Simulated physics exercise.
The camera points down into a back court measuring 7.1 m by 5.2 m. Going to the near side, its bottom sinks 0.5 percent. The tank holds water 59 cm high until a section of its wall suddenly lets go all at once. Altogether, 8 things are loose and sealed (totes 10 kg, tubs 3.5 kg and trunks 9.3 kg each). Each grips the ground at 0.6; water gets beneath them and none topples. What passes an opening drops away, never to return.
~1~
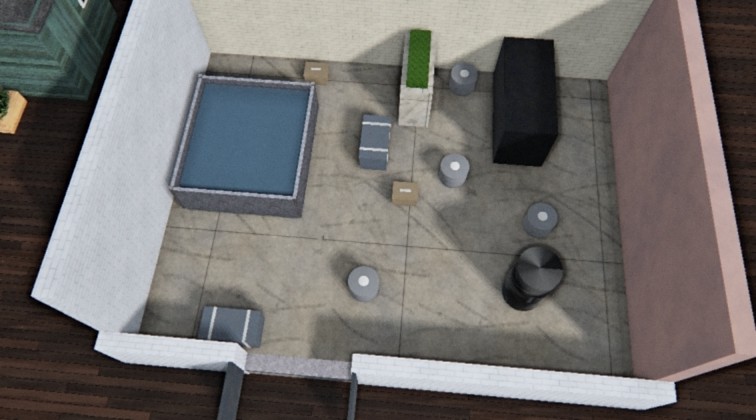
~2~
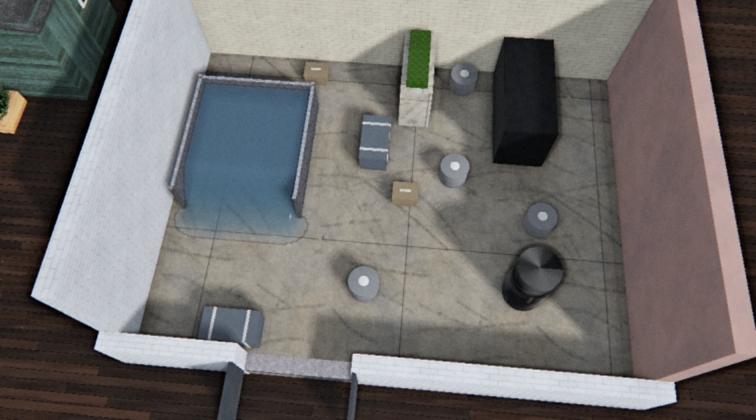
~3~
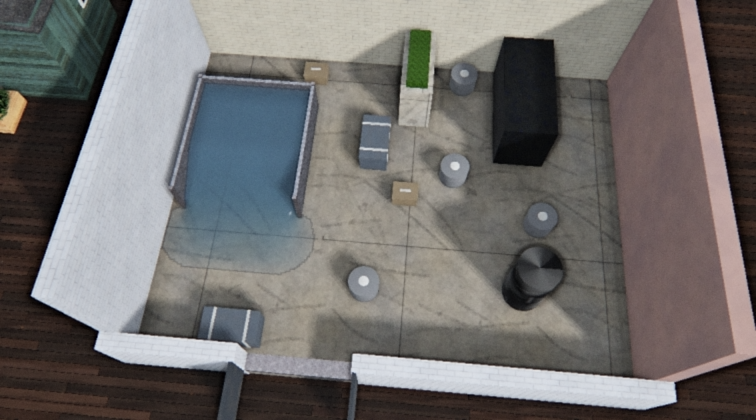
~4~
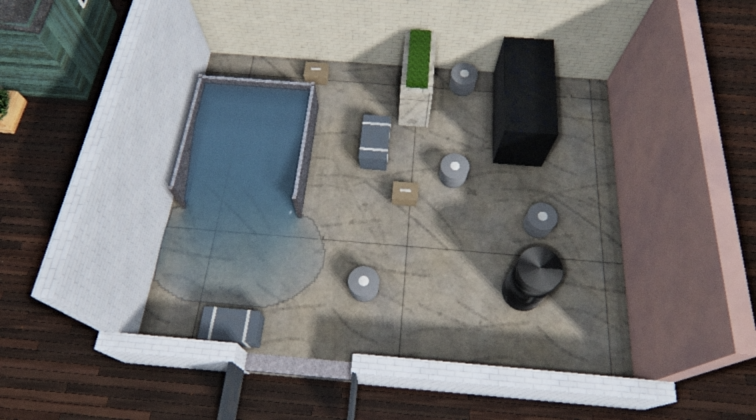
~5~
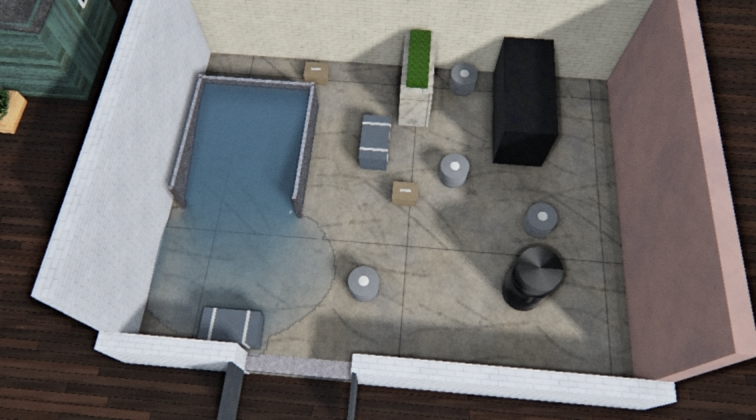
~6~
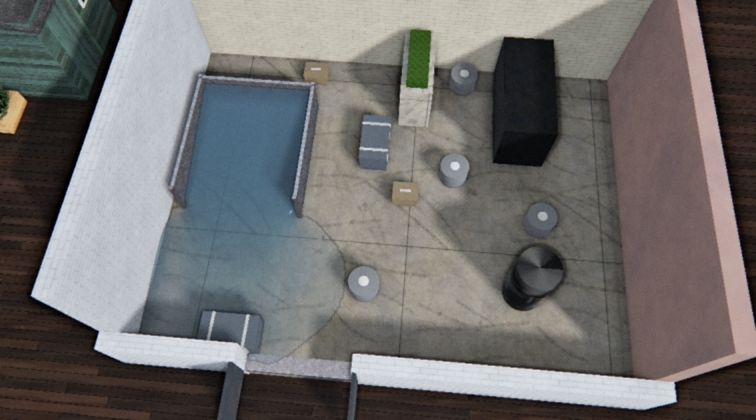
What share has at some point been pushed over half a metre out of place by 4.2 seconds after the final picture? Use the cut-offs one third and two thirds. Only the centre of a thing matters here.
Under a third.
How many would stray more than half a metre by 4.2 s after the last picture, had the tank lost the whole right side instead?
The count would be 7.
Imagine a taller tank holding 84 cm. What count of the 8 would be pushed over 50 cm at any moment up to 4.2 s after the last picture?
In that case 3 of them.
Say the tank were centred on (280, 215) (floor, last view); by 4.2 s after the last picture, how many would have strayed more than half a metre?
Then 1.
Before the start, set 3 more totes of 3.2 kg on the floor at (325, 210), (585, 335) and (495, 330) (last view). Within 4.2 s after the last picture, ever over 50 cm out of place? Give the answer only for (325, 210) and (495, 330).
The first comes out within the limit, the second beyond the limit.
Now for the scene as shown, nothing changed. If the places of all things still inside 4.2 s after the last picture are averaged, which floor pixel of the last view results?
It sits at about (438, 162).
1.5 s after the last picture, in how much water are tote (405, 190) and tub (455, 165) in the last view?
Around 0 cm and 0 cm.
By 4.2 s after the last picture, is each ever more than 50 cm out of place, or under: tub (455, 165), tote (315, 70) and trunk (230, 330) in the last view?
The first is inside the limit, the second inside the limit, and the third beyond the limit.
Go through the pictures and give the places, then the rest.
In the first picture, a trunk at (229, 324), on the bottom; a tote at (405, 191), on the bottom; water covers 3.4 m2; 0 of 8 have shifted.
In the second picture, a trunk at (229, 324), on the bottom; a tote at (405, 191), on the bottom; 4.3 m2 under water; 0 of 8 have shifted.
In the third picture, a trunk at (229, 324) rests on the ground; a tote at (405, 191), on the bottom; 5.5 m2 under water; 0 of 8 have shifted.
In the fourth picture, a trunk at (229, 324) rests on the ground; a tote at (405, 191), on the bottom; 6.8 m2 under water; 0 of 8 have shifted.
In the fifth picture, a trunk at (229, 325), on the bottom; a tote at (405, 191), on the bottom; 8.0 m2 under water; 0 of 8 have shifted.
In the sixth picture, a trunk at (228, 329) rests on the ground, 8 cm from its start; a tote at (405, 191), on the bottom; water covers 9.2 m2; 1 of 8 have shifted.
Then, 0.4 s after the last picture 0 of 8 are over 50 cm from their spots; 1 afloat.
Then, 1.5 s after the last picture 1 of 8 are over 50 cm from their spots; 0 afloat.
Then, 2.8 s after the last picture 2 of 8 are over 50 cm from their spots; 0 afloat.
Then, 4.2 s after the last picture 2 of 8 are over 50 cm from their spots, and 2 have been at some point; 1 afloat.
